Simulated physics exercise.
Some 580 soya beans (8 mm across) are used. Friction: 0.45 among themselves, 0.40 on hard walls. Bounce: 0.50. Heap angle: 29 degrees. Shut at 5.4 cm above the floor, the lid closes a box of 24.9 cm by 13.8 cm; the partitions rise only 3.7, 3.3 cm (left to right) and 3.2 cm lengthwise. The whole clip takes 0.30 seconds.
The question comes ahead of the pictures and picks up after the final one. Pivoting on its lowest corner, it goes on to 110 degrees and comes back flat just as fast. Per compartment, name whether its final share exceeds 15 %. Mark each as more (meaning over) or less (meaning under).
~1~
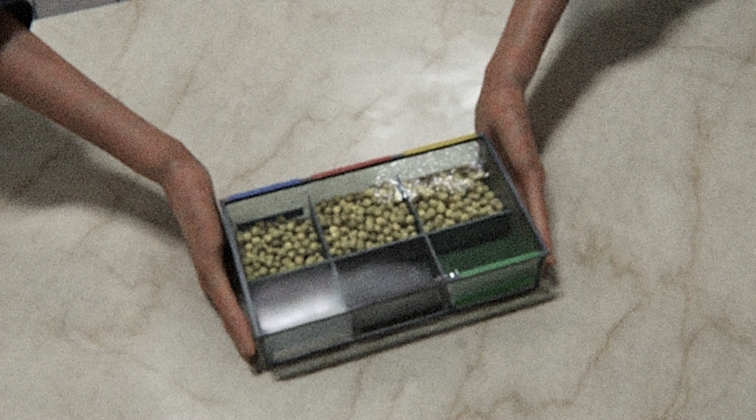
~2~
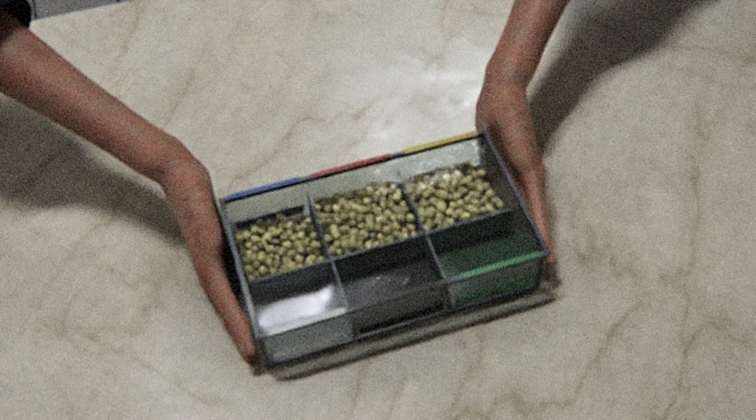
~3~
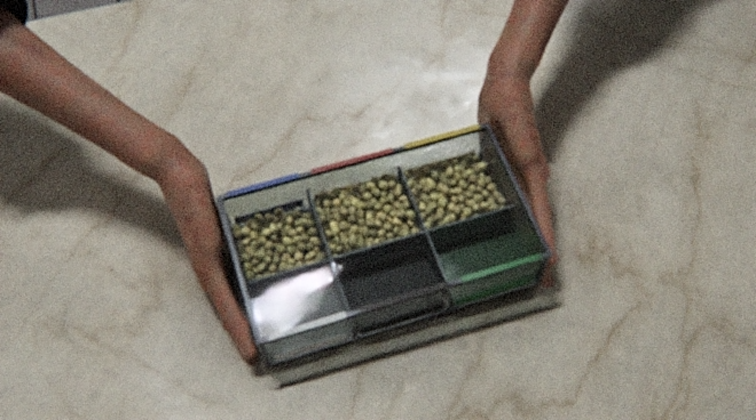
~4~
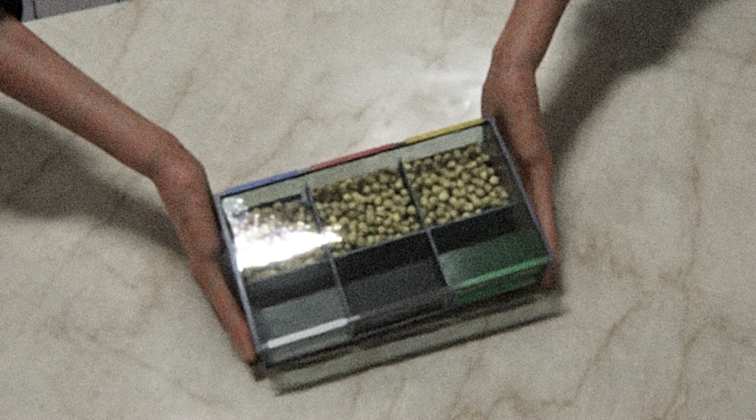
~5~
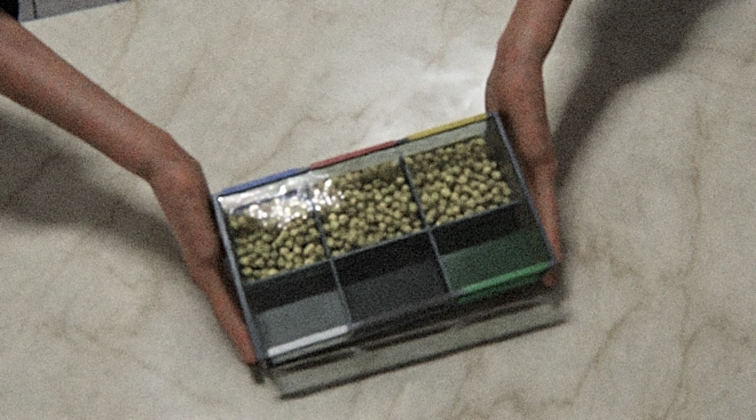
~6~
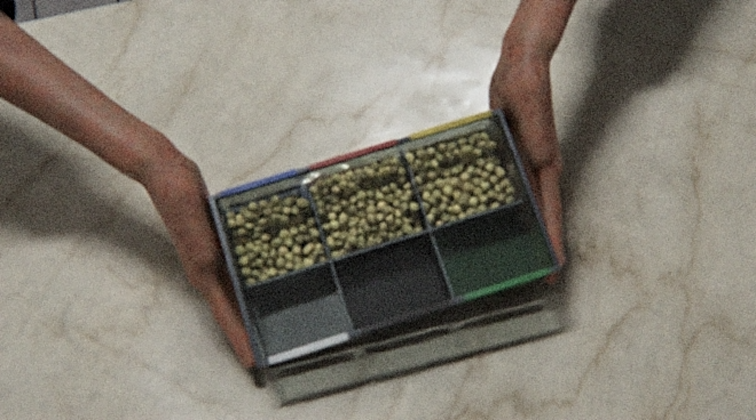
Red - less; blue - less; green - more; yellow - less; white - more; black - more.
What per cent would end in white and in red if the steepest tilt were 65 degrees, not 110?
With that change, white ends at 5 percent while red ends at 30 percent.
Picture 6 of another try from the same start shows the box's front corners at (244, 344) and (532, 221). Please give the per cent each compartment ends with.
Red 25, blue 30, green 0, yellow 0, white 35, black 5.
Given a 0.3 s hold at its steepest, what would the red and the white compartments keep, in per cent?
That would leave red with 0 percent and white with 30 percent.
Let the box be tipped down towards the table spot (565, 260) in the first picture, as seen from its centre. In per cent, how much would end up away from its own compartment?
My best guess is some 55 per cent.
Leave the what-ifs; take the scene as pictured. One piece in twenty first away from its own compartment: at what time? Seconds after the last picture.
That happens at about 0.55 s on the clock.
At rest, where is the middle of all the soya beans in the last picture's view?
(376, 300).
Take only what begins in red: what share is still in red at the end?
My estimate is roughly 0 percent.
Then, 0.96 s after the last picture, tilt 109 degrees; red 10 %, blue 10 %, green 20 %, yellow 10 %, white 20 %, black 35 %.
Then, 1.60 s after the last picture, tilt 48 degrees; green 25 %, white 30 %, black 45 %.
Then, 2.29 s after the last picture, tilt 0 degrees; green 20 %, white 30 %, black 45 %.
In the end, red 0 %, blue 0 %, green 20 %, yellow 0 %, white 30 %, black 45 %.
